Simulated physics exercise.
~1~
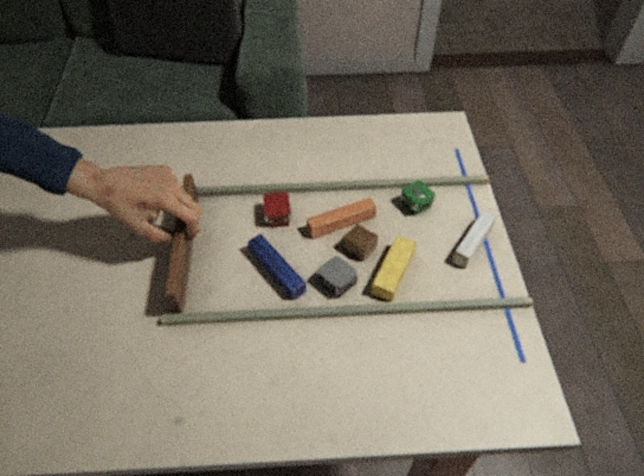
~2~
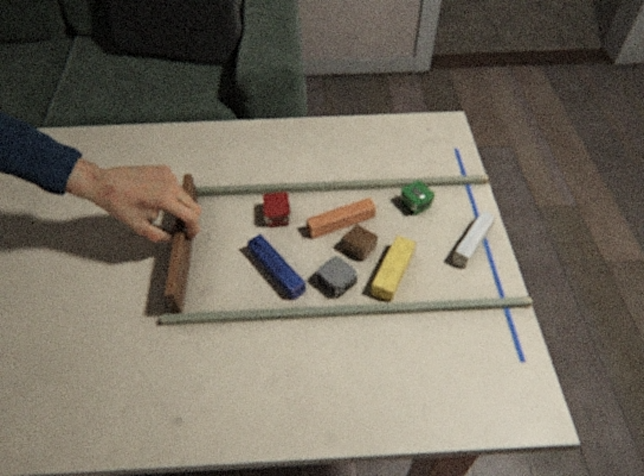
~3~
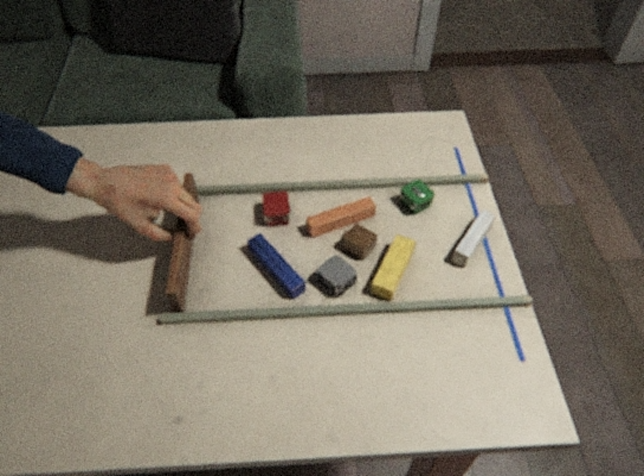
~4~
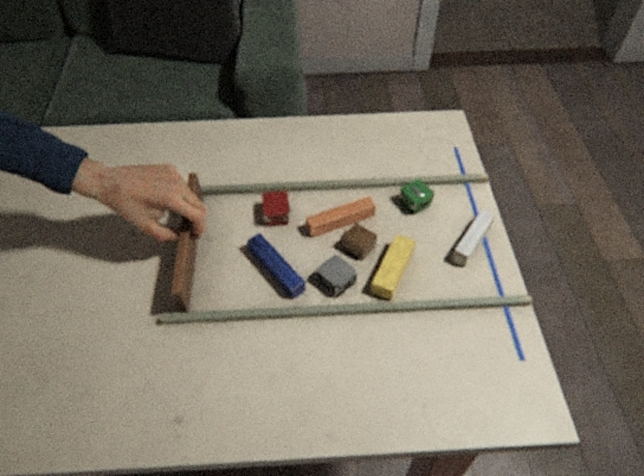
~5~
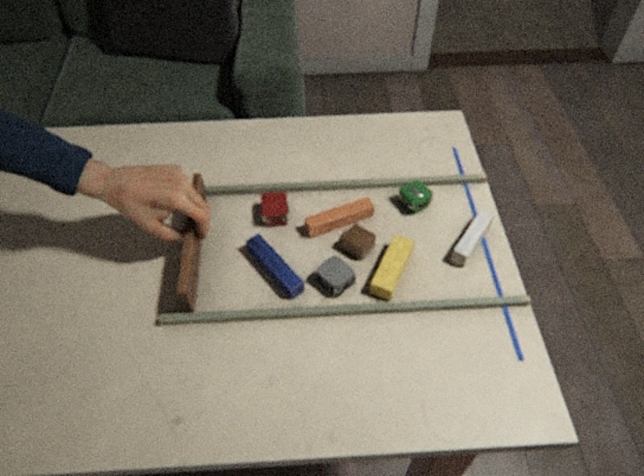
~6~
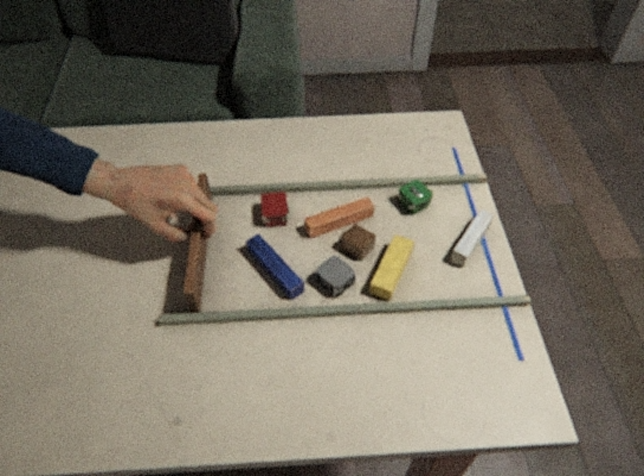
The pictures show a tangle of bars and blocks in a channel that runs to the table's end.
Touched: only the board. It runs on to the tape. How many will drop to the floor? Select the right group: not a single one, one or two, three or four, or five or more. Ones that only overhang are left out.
Well, more than four end up dropping off.
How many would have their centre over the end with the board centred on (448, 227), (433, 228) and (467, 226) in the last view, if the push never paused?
Respectively 2, 1 and 3.
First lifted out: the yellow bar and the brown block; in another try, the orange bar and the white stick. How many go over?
Falls come to 4 the first time and 4 the other time.
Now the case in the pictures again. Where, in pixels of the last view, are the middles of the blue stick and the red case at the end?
Result: One about (499, 255), other about (482, 191).
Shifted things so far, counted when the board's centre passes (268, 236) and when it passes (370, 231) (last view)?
First 2, then 7.
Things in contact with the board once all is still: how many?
The number is 2.
Soon after, none off yet; white stick at rest near (472, 238); green case at rest near (415, 198); yellow bar at rest near (392, 267).
Then, none off yet; white stick moving near (478, 236); green case moved well along near (456, 191); yellow bar moved about its own width near (452, 267).
By the end, the number that fall off is five or more; fallen, grey case, orange bar, brown block, yellow bar, green case and white stick.
